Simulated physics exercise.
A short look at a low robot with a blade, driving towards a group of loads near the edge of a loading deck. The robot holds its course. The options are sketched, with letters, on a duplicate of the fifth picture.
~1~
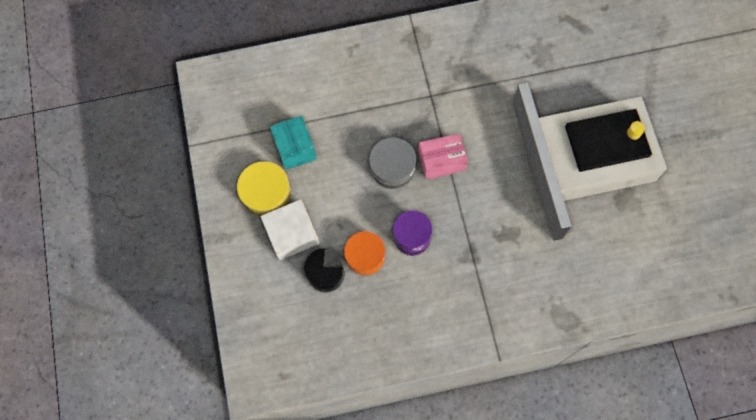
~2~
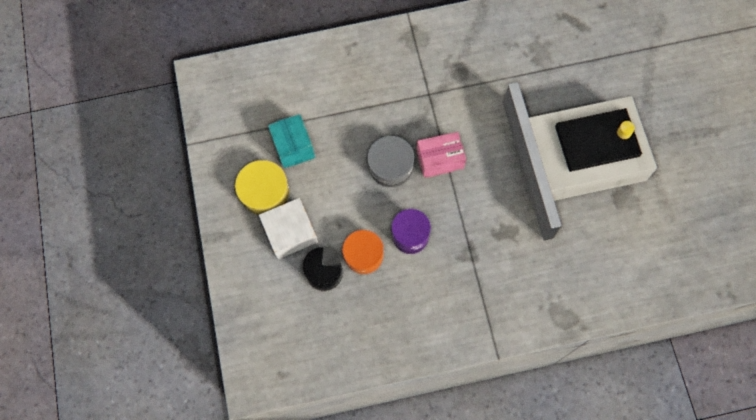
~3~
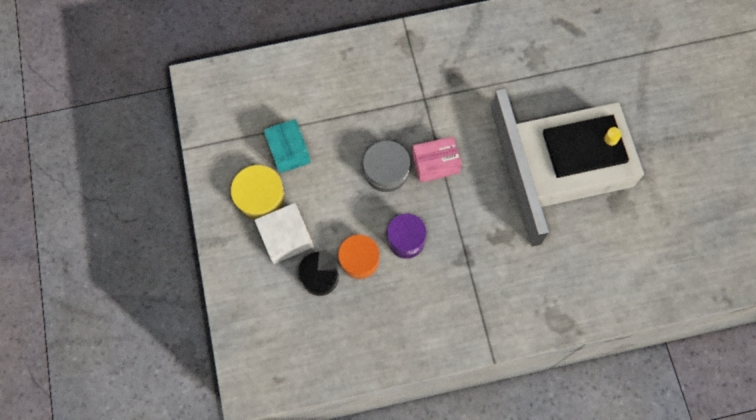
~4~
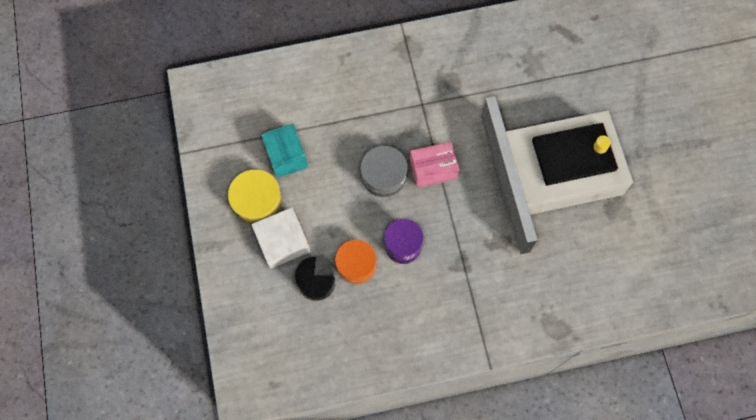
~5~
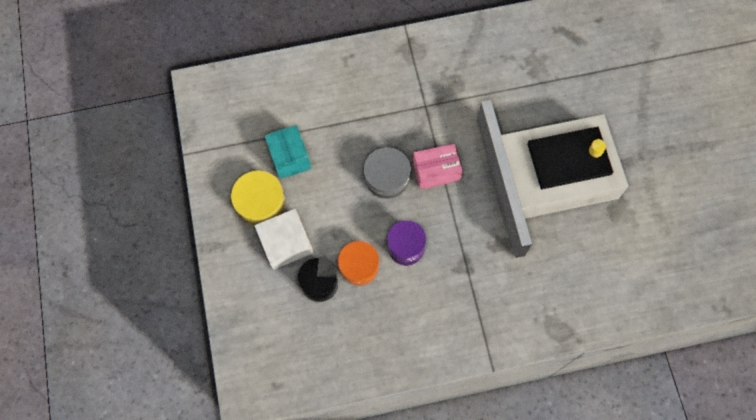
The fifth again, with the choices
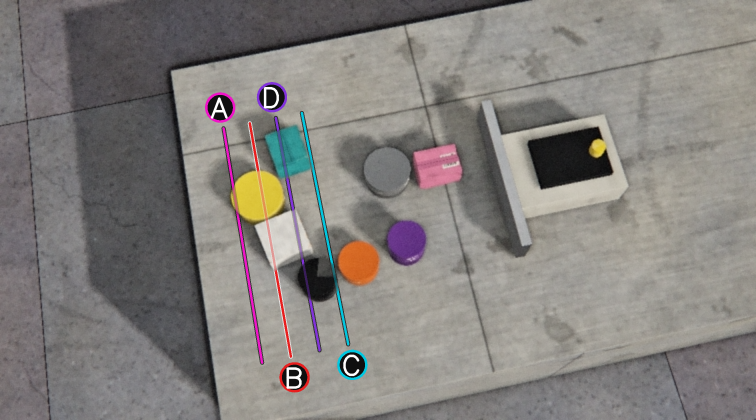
A low, pale robot with a grey blade across its front creeps left over a grey deck, starting to the right of a loose group of colourful loads. It keeps a steady course as the view shifts slightly, narrowing the gap to the pink box, while the loads stay in place, untouched.
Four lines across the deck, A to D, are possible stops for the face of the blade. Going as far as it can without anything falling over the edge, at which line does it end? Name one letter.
C.
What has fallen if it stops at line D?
It is the yellow pail.
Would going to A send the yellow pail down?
Yes.
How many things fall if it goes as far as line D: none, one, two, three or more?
In all, one.
On the marked copy, A at (242, 240); B at (269, 234); C at (324, 223); D at (297, 228).
Taking C. A third of the way, robot (499, 172); grey pail (362, 179); pink box (406, 173).
Two thirds of the way, robot (434, 185); yellow pail (251, 201); black canister (294, 294).
When it is over, robot (385, 195); yellow pail (203, 210); black canister (266, 322); nothing has fallen.
As for the rest, A drops the grey pail, white crate and yellow pail; B drops the yellow pail; D drops the yellow pail.
